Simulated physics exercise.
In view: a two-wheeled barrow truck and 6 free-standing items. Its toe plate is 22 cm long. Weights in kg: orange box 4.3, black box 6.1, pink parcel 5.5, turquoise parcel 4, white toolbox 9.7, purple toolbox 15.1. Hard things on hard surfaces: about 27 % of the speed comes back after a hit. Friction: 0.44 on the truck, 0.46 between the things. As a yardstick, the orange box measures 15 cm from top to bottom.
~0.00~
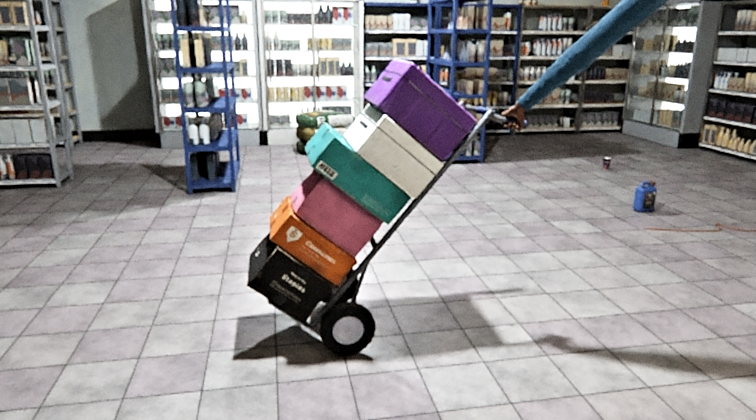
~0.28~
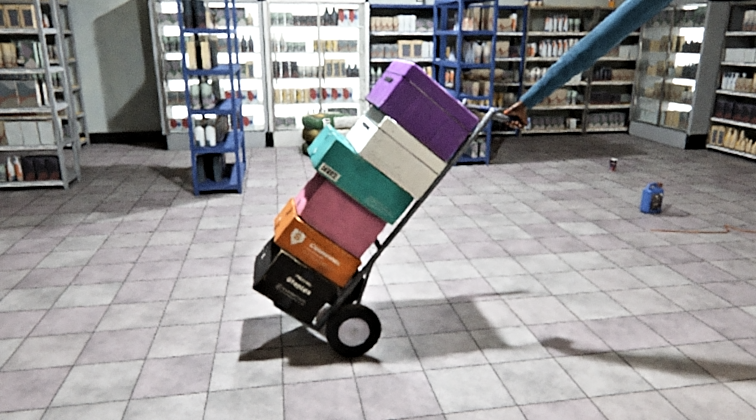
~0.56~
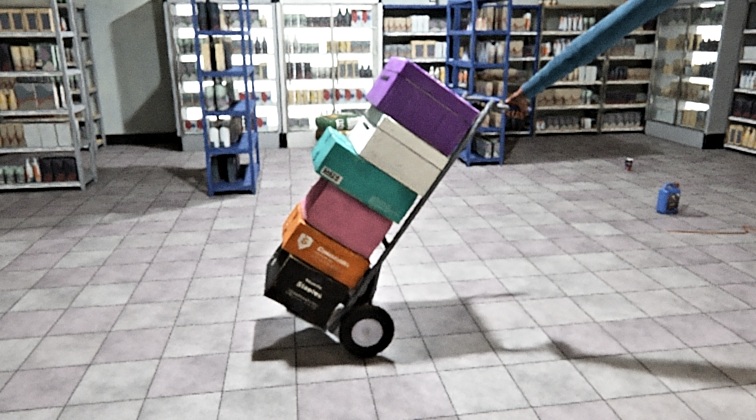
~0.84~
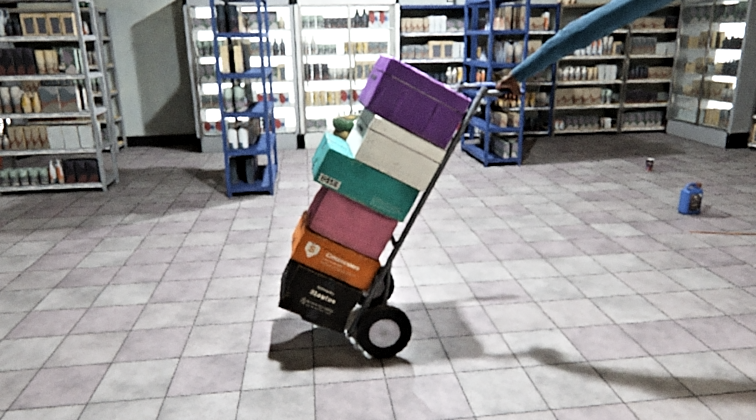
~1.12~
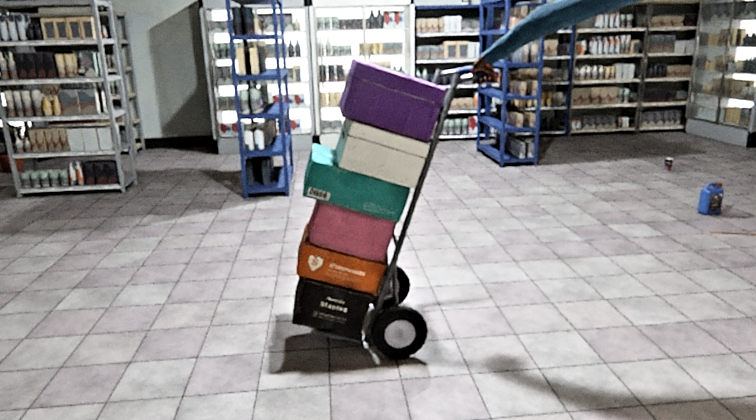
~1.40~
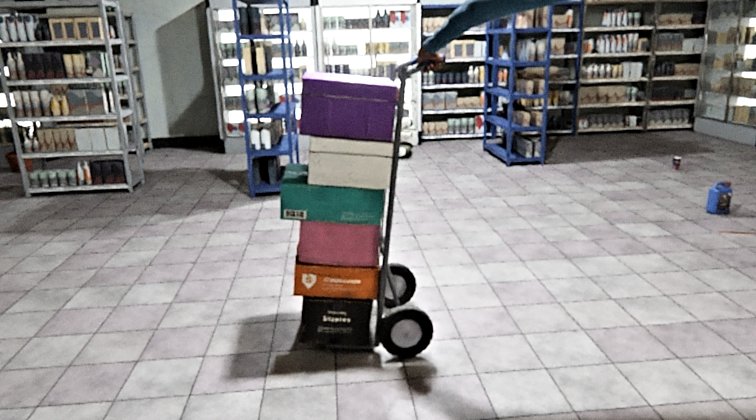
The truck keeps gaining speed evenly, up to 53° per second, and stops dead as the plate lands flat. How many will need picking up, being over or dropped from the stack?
Tipped or gone: Three or more.
After 2.00 s, truck upright; orange box 20° off its base near (308, 274); black box 20° off its base near (326, 305); purple toolbox 20° off its base.
After 2.40 s, truck upright; pink parcel, turquoise parcel, white toolbox and purple toolbox now dropped from the stack; orange box 55° off its base near (267, 284); black box 54° off its base near (303, 300).
After 2.80 s, truck upright; orange box now dropped from the stack; black box on its side near (278, 307).
In the end (4.7 s), dropped from the stack, orange box, pink parcel, turquoise parcel, white toolbox and purple toolbox; toppled on the truck, black box. At the end, from the last picture's camera, orange box near (240, 304), black box near (279, 308).
